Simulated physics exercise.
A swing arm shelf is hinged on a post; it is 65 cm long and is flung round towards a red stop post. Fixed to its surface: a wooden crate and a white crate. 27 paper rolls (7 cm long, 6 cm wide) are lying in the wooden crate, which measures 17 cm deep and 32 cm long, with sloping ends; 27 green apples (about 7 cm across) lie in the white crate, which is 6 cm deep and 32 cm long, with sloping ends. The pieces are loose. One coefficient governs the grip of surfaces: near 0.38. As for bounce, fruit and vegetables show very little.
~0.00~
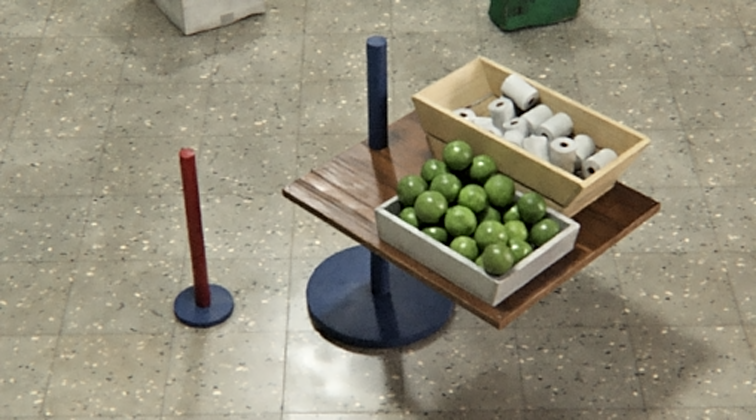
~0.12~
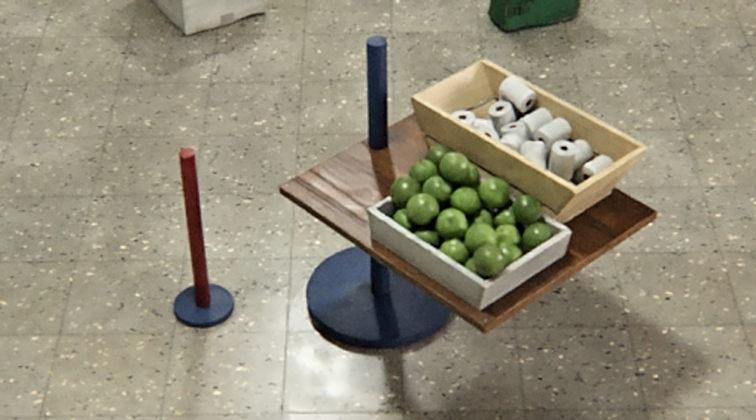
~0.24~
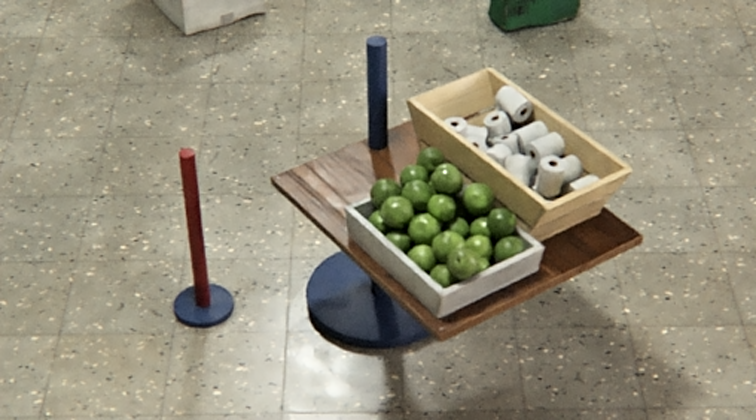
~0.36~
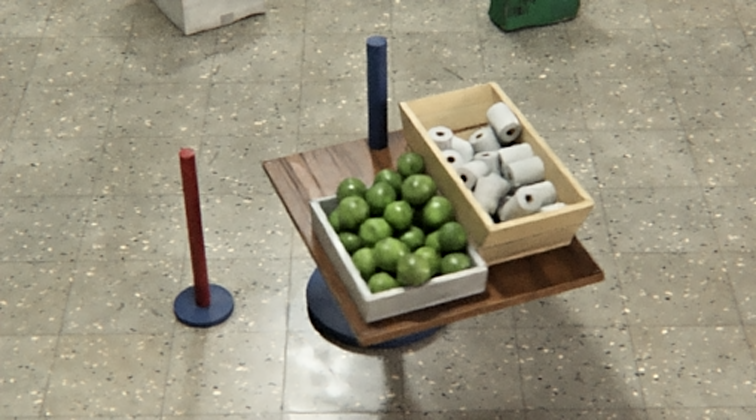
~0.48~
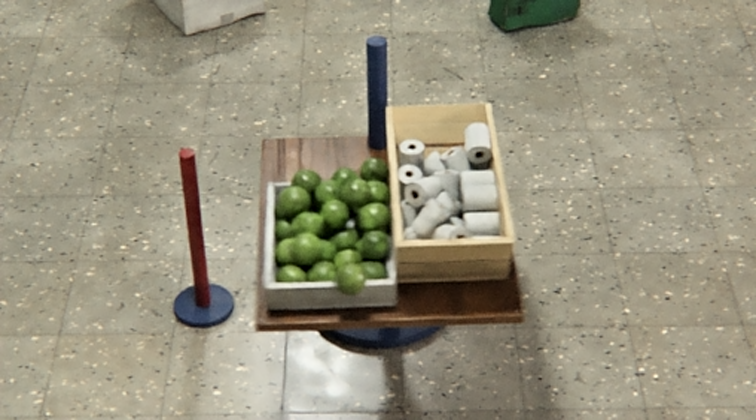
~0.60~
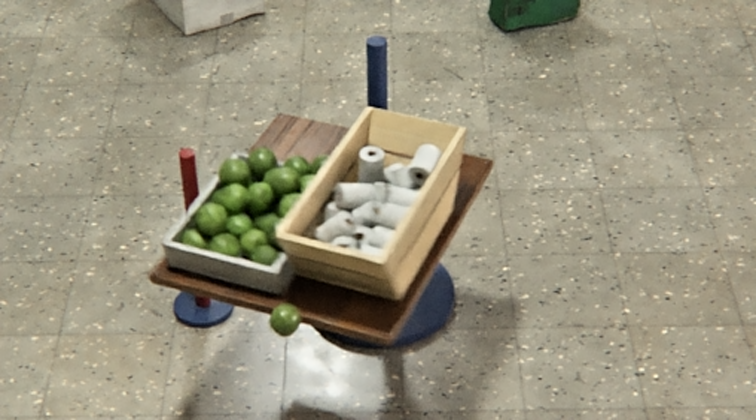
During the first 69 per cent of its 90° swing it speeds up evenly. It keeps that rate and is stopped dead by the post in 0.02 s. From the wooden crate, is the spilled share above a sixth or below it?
Below a sixth.
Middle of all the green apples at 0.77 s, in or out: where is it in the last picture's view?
At about (207, 177) in pixels.
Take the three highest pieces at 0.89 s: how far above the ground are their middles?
Their middles average near 70 cm high.
After 0.69 s, the shelf hits the red post.
After 0.77 s, 0 of 27 out of the wooden crate and 3 of 27 out of the white crate.
After 0.89 s, 0 of 27 out of the wooden crate and 7 of 27 out of the white crate.
After 1.11 s, 0 of 27 out of the wooden crate and 9 of 27 out of the white crate.
When it is over (at 1.55 s), 0 of 27 out of the wooden crate and 10 of 27 out of the white crate. Asked share, 0 of 27, 0 per cent.
